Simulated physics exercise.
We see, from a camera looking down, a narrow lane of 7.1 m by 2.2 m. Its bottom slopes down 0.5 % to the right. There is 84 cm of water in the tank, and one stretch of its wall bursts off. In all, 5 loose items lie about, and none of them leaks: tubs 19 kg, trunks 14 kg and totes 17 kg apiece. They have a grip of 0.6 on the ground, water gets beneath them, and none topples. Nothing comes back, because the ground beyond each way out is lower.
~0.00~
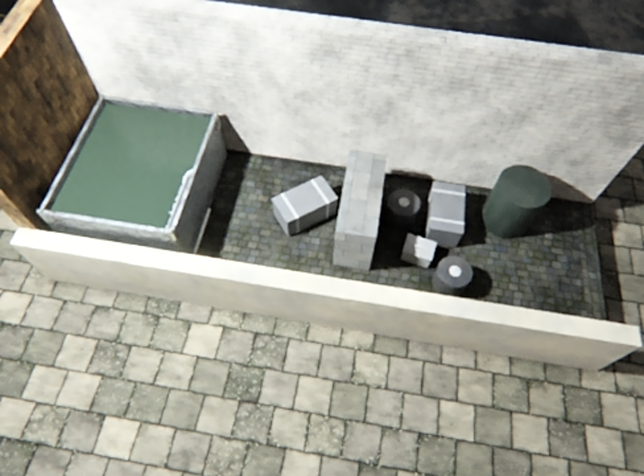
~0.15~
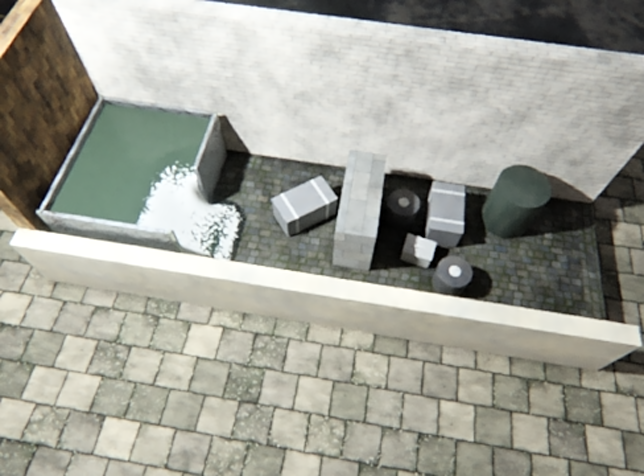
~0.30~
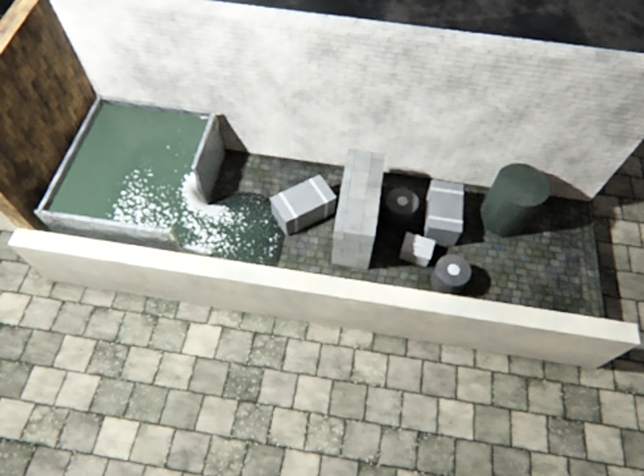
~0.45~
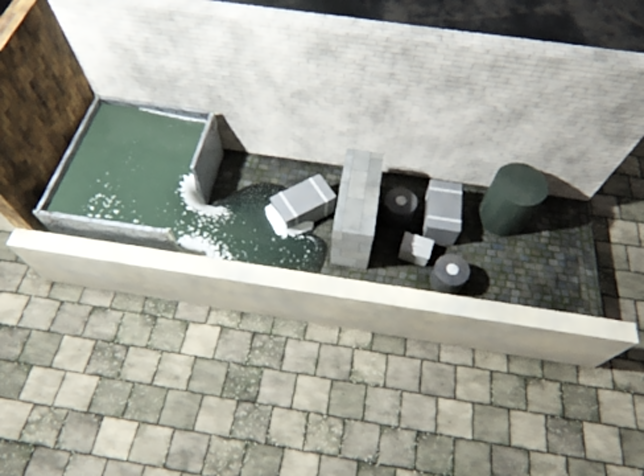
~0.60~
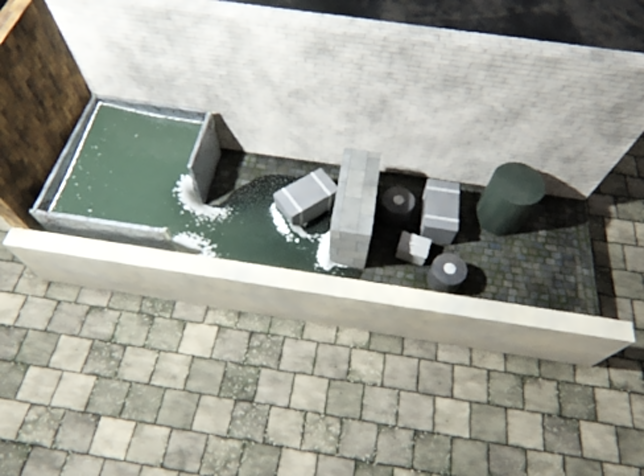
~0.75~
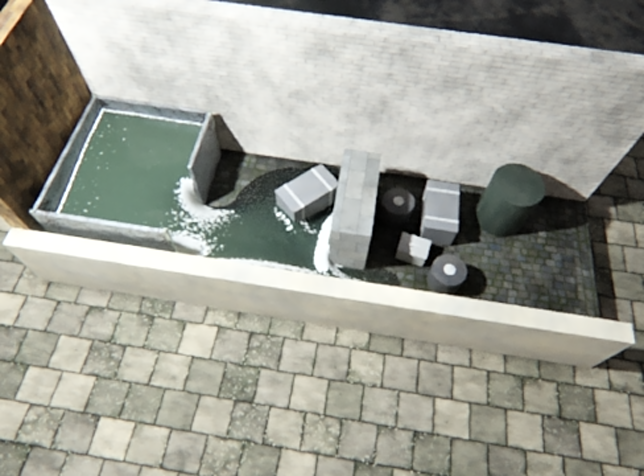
In the video, part of the wall of a tank of green water opens at the left end of a walled lane, and foaming water spreads right around a gray box, which shifts slightly, and reaches a tall block.
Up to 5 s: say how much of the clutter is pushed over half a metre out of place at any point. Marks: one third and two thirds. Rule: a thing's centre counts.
The fraction lands under two thirds, from a third on.
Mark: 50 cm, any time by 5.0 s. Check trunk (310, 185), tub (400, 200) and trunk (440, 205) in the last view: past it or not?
Beyond the mark, within the mark, within the mark.
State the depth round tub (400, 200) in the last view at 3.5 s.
7 cm.
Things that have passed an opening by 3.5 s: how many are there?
By that moment the number is 1.
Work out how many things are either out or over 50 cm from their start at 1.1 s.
Answer: 0.
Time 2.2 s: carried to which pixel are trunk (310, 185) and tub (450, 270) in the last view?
Approx. (272, 160); approx. (544, 235).
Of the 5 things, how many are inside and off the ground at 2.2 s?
By my count, 0.
After 1.1 s 0 of 5 are over 50 cm from their spots; 1 afloat.
After 2.2 s 2 of 5 are over 50 cm from their spots; 0 afloat.
After 3.5 s 2 of 5 are over 50 cm from their spots; 2 afloat.
After 5.0 s 1 of 5 are over 50 cm from their spots, and 2 have been at some point; 2 afloat.
